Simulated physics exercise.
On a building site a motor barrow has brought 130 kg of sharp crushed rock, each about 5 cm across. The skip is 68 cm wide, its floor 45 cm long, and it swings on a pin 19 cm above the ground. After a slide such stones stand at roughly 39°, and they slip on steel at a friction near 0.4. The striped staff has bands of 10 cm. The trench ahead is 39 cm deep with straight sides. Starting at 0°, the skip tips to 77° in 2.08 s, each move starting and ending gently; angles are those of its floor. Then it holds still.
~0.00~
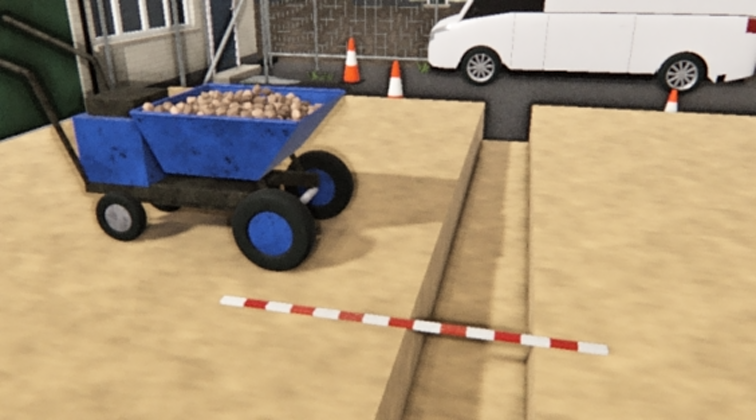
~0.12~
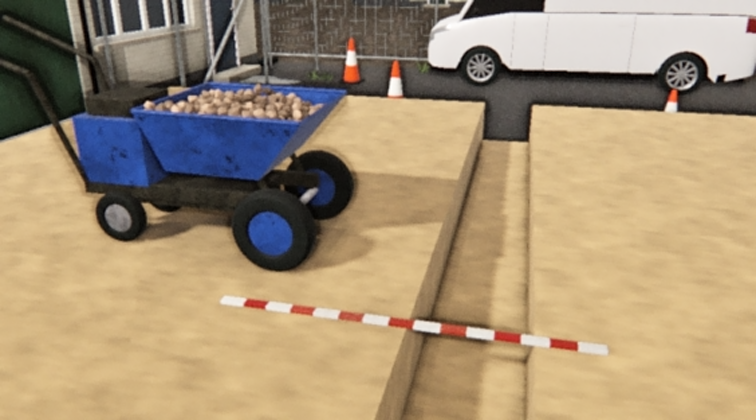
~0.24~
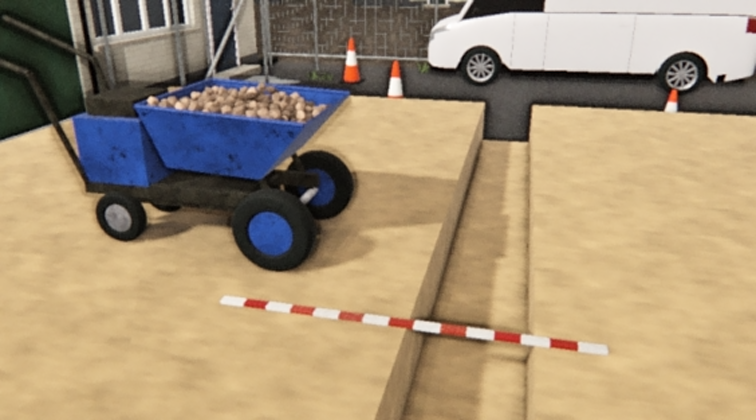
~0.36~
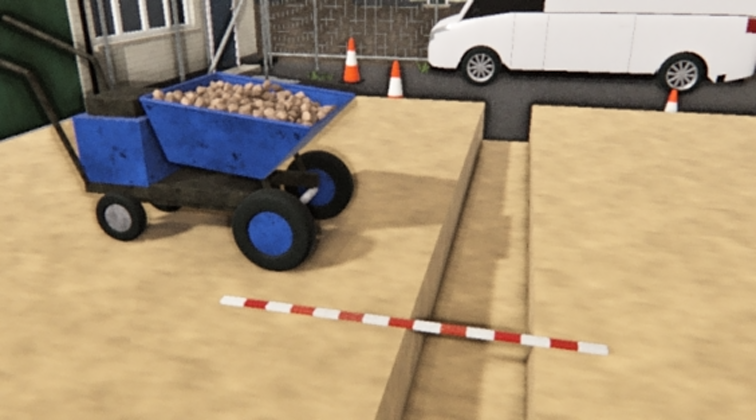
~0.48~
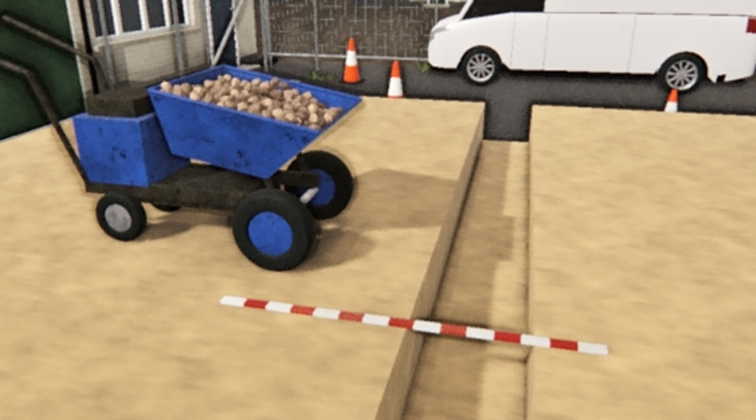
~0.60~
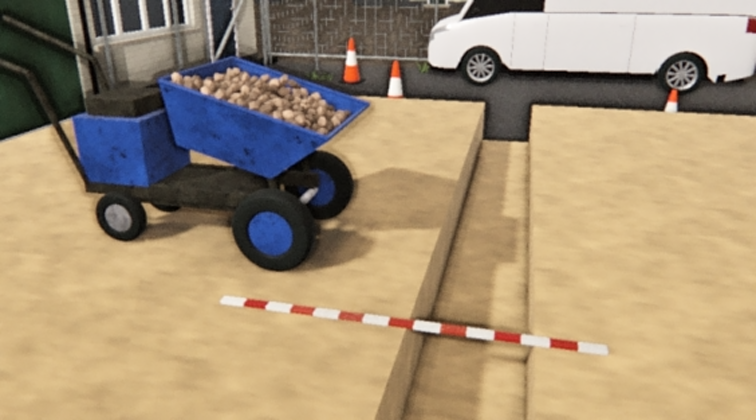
A blue motor barrow loaded with stones gradually tilting its skip forward to the right, standing still beside a straight-sided trench.
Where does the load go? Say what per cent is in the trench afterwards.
Some 83 per cent of it.
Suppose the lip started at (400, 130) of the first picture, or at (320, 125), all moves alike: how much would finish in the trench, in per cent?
Near 80 per cent from the first place, 100 from the second.
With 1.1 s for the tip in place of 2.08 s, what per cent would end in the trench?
Then about 85 per cent.
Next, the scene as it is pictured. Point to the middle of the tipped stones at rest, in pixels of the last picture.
Near (465, 315).
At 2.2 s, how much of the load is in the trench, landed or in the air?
About 45 per cent by then.
After 1.6 s the floor is at 65°; 97 % in the skip, 3 % short of the trench; the foremost stones are at (423, 239).
After 2.2 s the floor is at 77°; 42 % in the skip, 14 % short of the trench, 44 % in the trench; the foremost stones are at (522, 332).
After 2.5 s the floor is at 77°; 17 % in the skip, 17 % short of the trench, 66 % in the trench; the foremost stones are at (522, 349).
After 4.5 s the floor is at 77°; 1 % in the skip, 17 % short of the trench, 83 % in the trench; the foremost stones are at (523, 342).
